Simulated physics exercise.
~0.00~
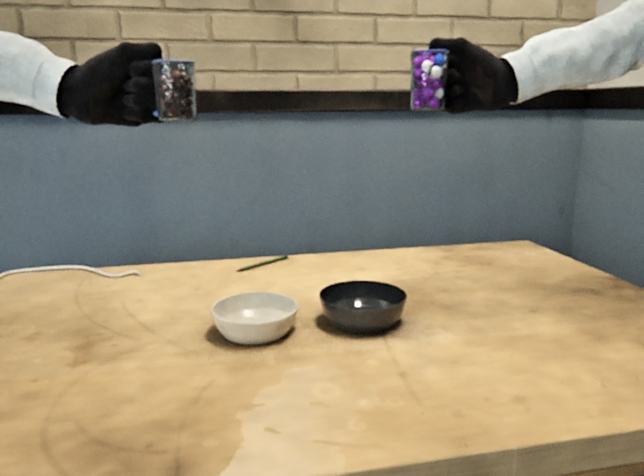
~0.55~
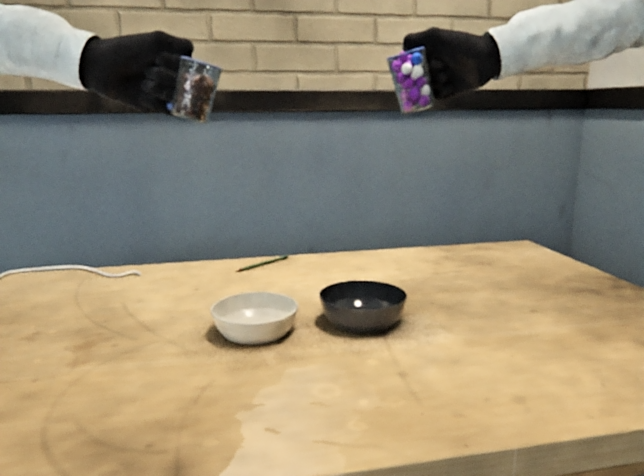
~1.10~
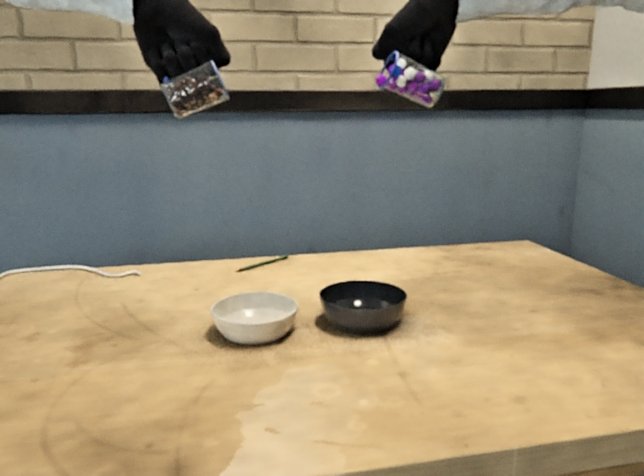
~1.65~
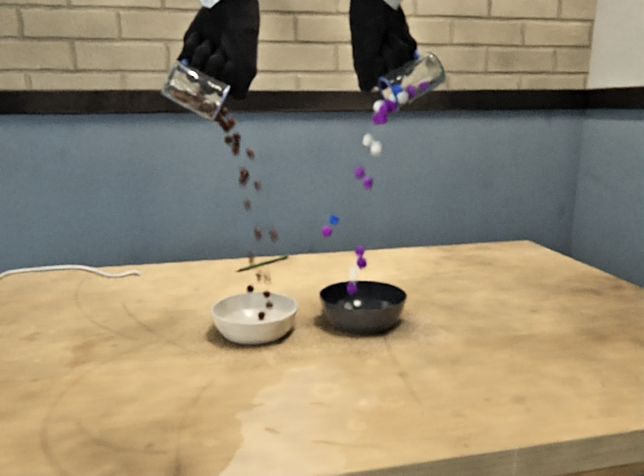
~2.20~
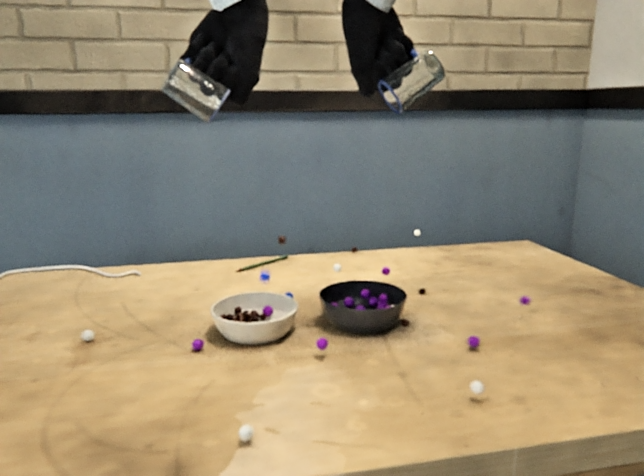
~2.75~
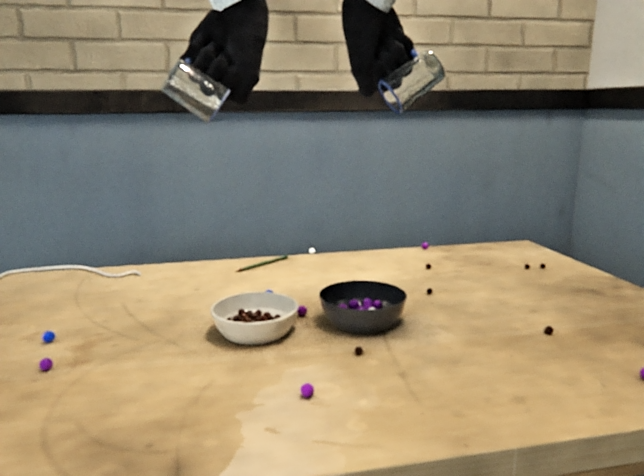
Two black-gloved hands moved clear cups inward and tipped them over, pouring small brown bits into the white bowl and purple, white and blue beads into the dark one; many pieces landed inside, but others bounced out and scattered across the table.
